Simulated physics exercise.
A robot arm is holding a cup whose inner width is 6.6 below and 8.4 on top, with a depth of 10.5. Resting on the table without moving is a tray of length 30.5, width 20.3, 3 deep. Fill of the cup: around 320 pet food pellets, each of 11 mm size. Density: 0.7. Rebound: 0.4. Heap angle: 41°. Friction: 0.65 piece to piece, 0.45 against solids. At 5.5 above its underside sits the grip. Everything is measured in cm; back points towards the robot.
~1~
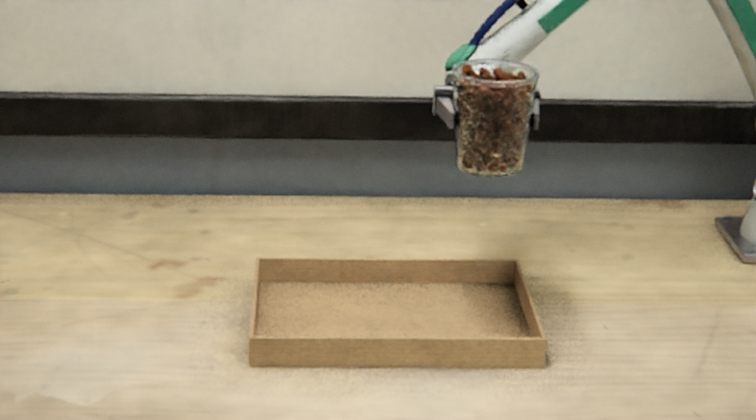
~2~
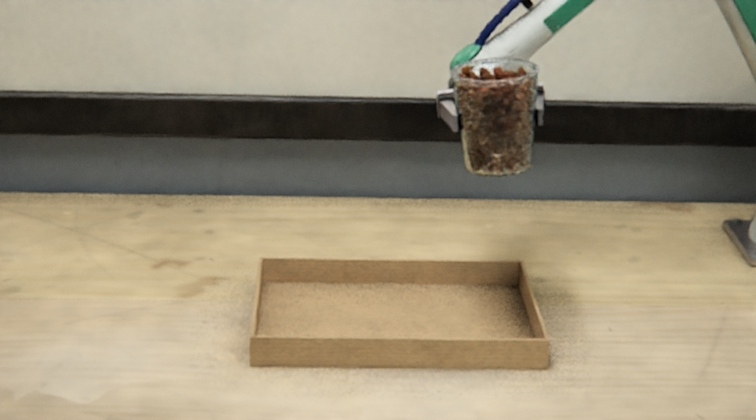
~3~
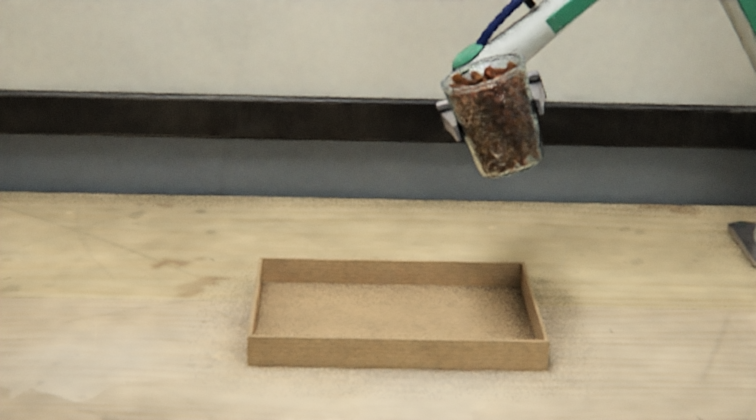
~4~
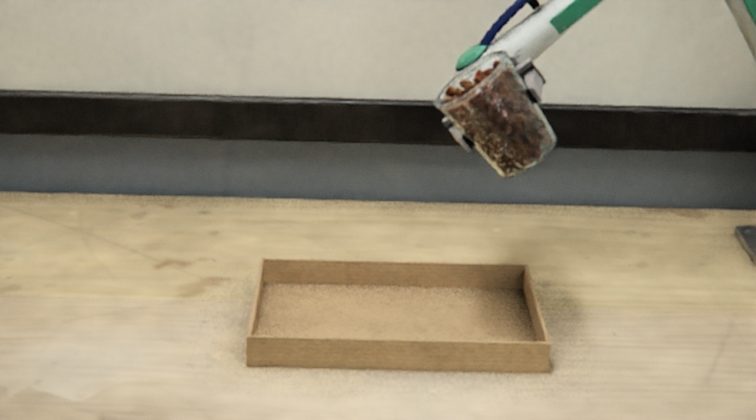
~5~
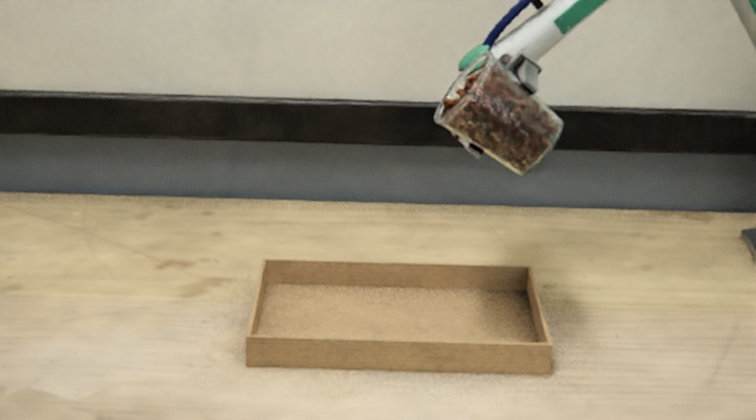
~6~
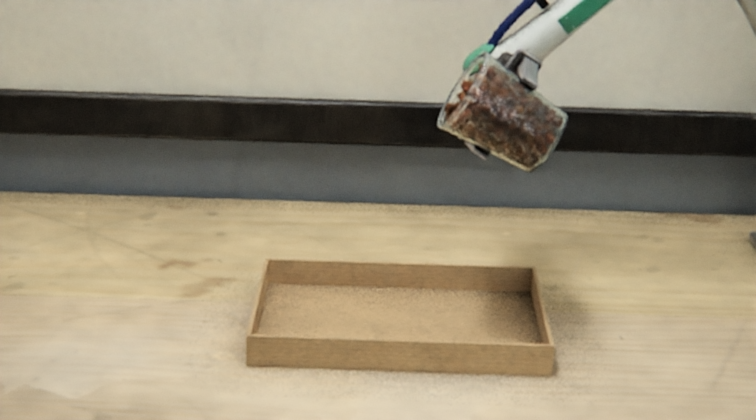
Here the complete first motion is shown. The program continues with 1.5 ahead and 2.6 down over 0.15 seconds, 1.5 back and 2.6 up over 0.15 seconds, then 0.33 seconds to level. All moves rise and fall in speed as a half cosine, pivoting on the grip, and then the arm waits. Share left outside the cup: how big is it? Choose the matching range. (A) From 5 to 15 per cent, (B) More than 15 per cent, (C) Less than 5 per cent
Answer: C.
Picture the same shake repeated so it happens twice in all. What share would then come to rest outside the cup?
My guess is near 0 per cent.
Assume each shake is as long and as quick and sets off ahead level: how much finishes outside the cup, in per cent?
5 %.
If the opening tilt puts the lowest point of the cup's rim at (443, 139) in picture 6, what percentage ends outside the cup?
Around 10 in a hundred.
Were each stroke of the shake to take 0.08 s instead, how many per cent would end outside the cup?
Then roughly 5 percent.
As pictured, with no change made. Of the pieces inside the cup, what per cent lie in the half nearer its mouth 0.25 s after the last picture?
55 %.
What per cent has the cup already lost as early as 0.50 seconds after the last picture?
About 0 in a hundred parts are out.
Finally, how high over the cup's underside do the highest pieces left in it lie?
About 11.0 cm.
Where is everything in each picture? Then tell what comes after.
In the first picture, cup middle at (493, 120), level; upper third of the load around (493, 91), from x 460 to 530, top at y 70; 315 in the cup.
In the second picture, cup middle at (497, 120), tilted 6° forward; upper third of the load around (497, 90), from x 460 to 530, top at y 70.
In the third picture, cup middle at (498, 119), tilted 20° forward; upper third of the load around (495, 90), from x 455 to 535, top at y 70.
In the fourth picture, cup middle at (501, 119), tilted 39° forward; upper third of the load around (492, 93), from x 450 to 545, top at y 65.
In the fifth picture, cup middle at (503, 118), tilted 53° forward; upper third of the load around (493, 96), from x 450 to 550, top at y 70.
In the sixth picture, cup middle at (506, 117), tilted 59° forward; upper third of the load around (495, 97), from x 450 to 555, top at y 70; 315 in the cup.
Then, 0.25 s after the last picture, tilted 59° forward, highest piece 28 above the table; 315 in the cup.
Then, 0.50 s after the last picture, tilted 19° forward, highest piece 29 above the table; 311 in the cup, 3 in the tray, 1 in flight or on a rim.
Then, 0.83 s after the last picture, level, highest piece 29 above the table; 311 in the cup, 4 in the tray.
Then, 1.88 s after the last picture, level, highest piece 29 above the table; 311 in the cup, 4 in the tray.
Final count, 311 in the cup, 4 in the tray. That is 1 % outside the cup.
